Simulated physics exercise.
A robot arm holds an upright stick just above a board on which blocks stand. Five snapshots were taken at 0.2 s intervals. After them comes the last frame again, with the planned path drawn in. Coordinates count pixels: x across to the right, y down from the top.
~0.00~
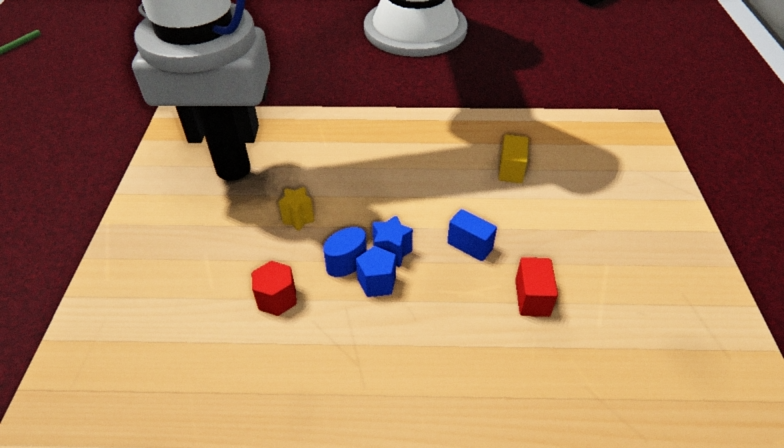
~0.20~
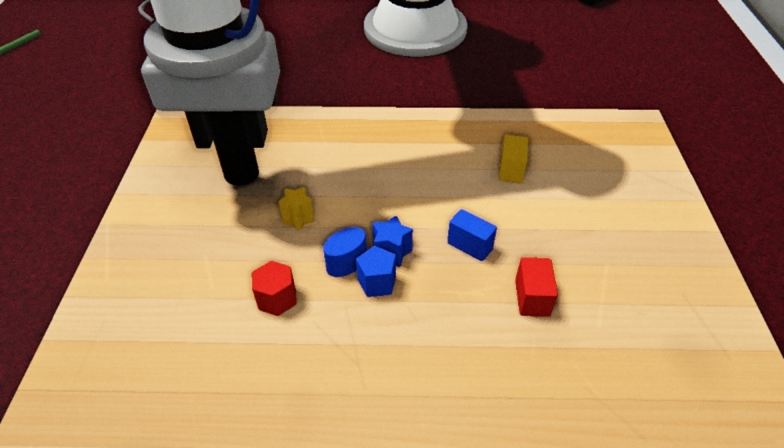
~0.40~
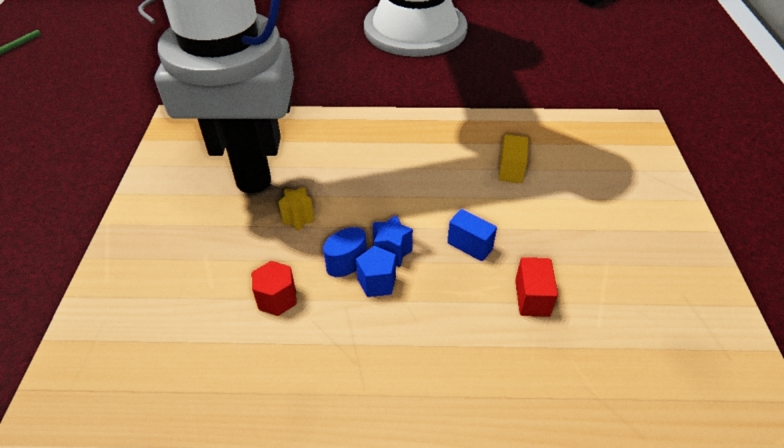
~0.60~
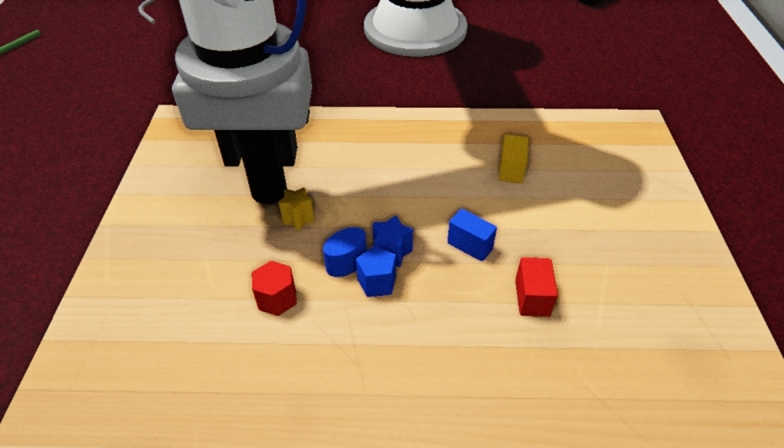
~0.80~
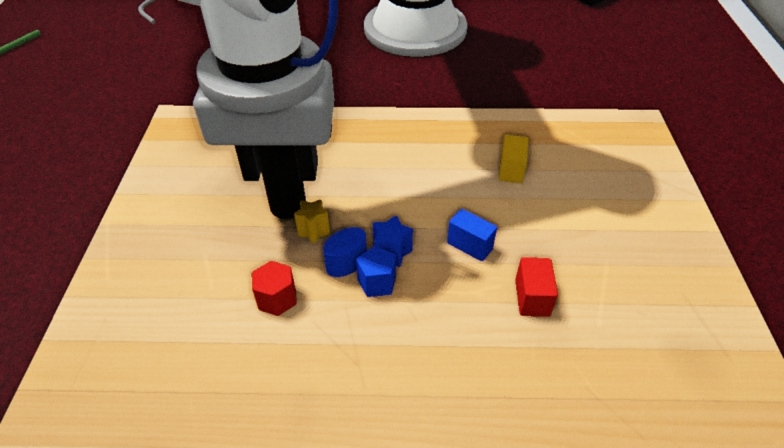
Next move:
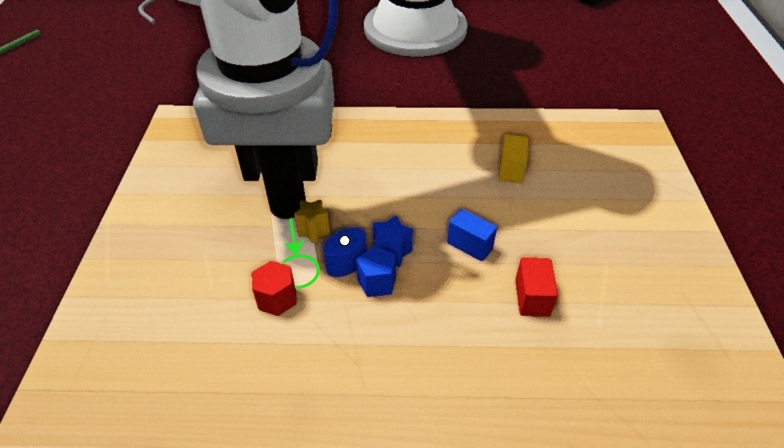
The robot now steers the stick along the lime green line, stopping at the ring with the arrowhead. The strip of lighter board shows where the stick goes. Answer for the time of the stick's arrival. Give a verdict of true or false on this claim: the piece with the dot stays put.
This is true.
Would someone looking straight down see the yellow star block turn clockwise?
That would be a no.
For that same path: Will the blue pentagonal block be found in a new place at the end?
That would be a no.
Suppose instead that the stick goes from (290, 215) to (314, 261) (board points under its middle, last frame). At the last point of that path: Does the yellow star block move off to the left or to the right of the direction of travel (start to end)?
The shift goes left.
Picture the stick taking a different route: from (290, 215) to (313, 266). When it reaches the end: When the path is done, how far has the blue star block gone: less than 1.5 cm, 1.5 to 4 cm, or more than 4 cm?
Short of 1.5 cm.
The line goes straight from (290, 215) to (298, 271); the dot is on the blue oval block.
The first path, step by step. Halfway along, stick at (292, 233); yellow star block at (323, 218), turned 20° anticlockwise.
At the end, stick at (297, 263); yellow star block at (324, 219), turned 35° anticlockwise; blue oval block unmoved; blue pentagonal block unmoved.
